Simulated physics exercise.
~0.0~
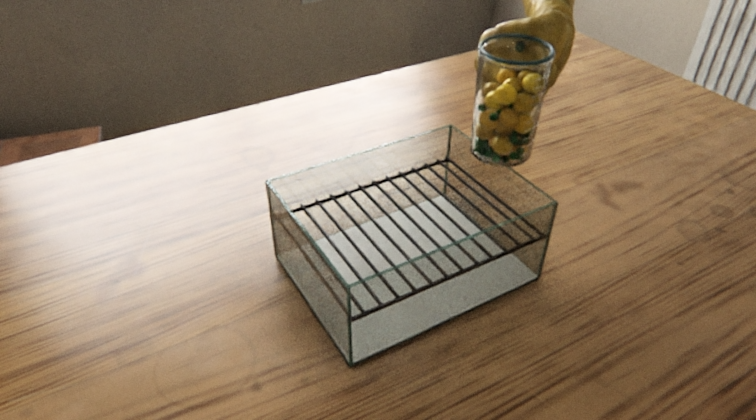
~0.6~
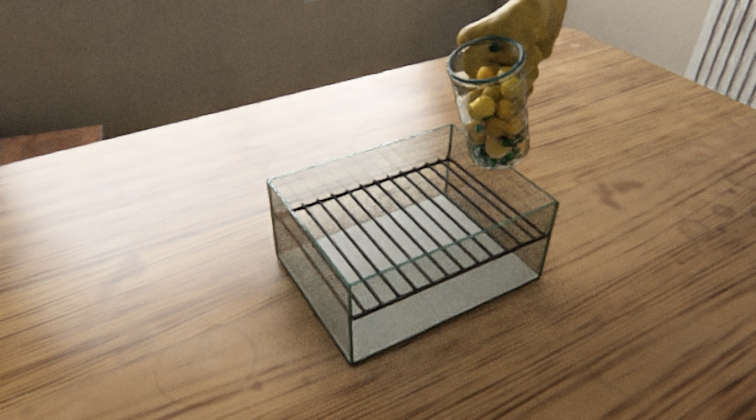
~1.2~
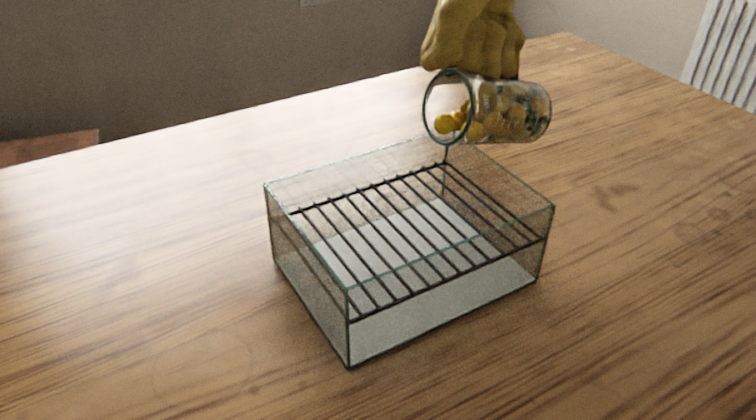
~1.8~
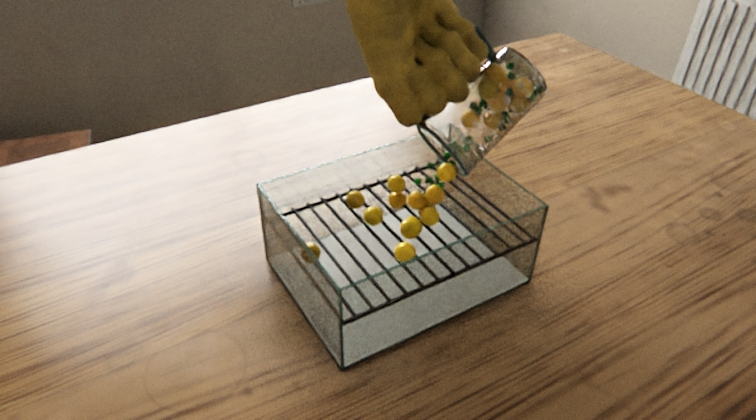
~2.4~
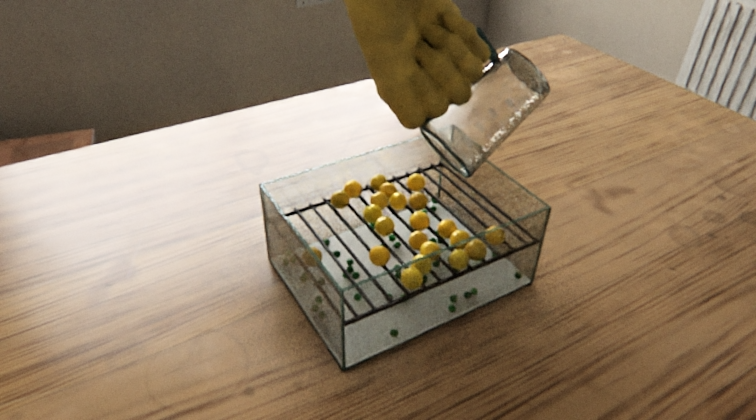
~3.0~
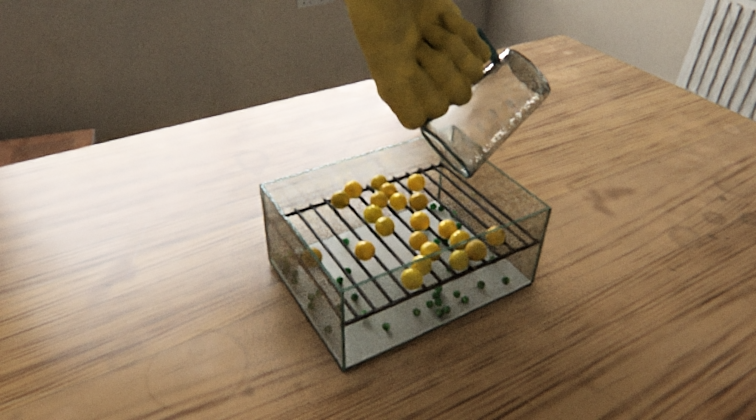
The footage shows a yellow-gloved hand tipping a clear cup of yellow and green pieces over a glass box with wires across it. The pieces spill out, and by the end the yellow ones rest on the wires while the small green ones lie beneath them.
